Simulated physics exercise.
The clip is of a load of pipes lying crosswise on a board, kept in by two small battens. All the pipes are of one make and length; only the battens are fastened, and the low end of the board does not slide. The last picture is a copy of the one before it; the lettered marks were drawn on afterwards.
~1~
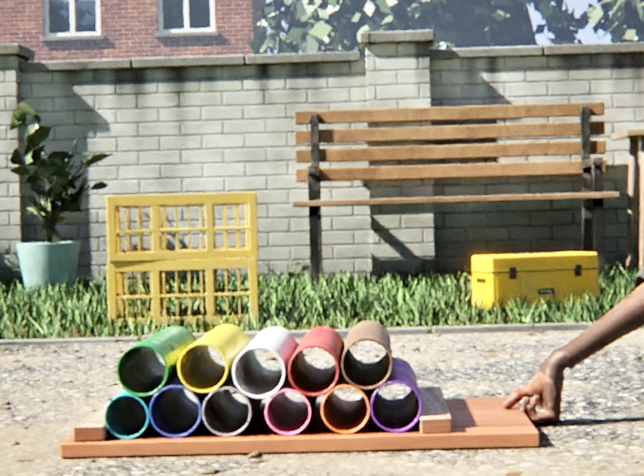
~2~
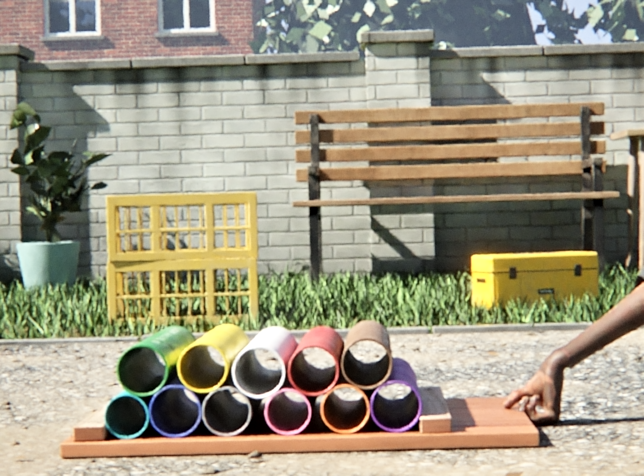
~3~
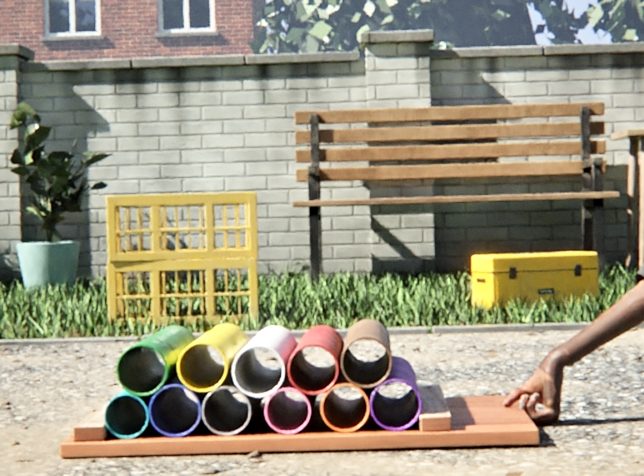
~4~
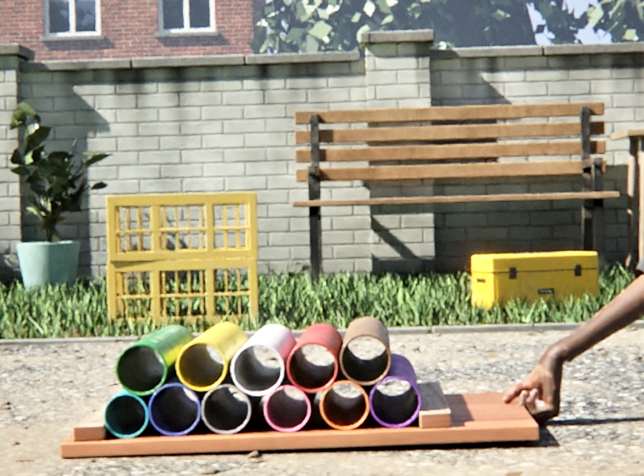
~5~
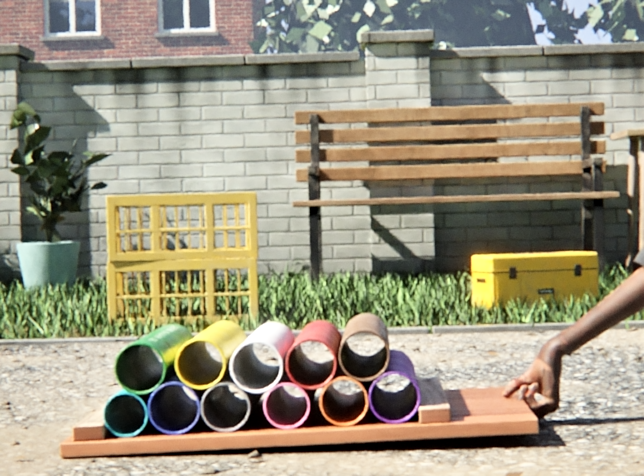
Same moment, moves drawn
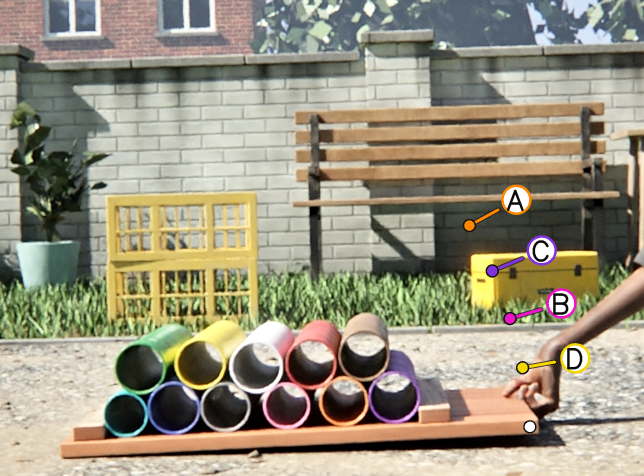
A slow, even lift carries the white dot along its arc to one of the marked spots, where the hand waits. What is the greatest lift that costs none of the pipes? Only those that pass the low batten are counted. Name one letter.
Raise it to B.
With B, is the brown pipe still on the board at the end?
The brown pipe: Yes.
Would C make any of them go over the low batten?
Yes, at C.
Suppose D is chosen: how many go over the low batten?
With D, none.
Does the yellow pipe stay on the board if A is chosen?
No, with A.
On the marked copy, A at (469, 225); B at (510, 319); C at (492, 271); D at (523, 368); the white dot at (530, 427).
With B. Early on, board at 12°.
Further on, board at 15°.
At the end, board at 15°, none over the low batten.
As for the rest, A five over the low batten; C four over the low batten (yellow, red, green, white); D none over the low batten.
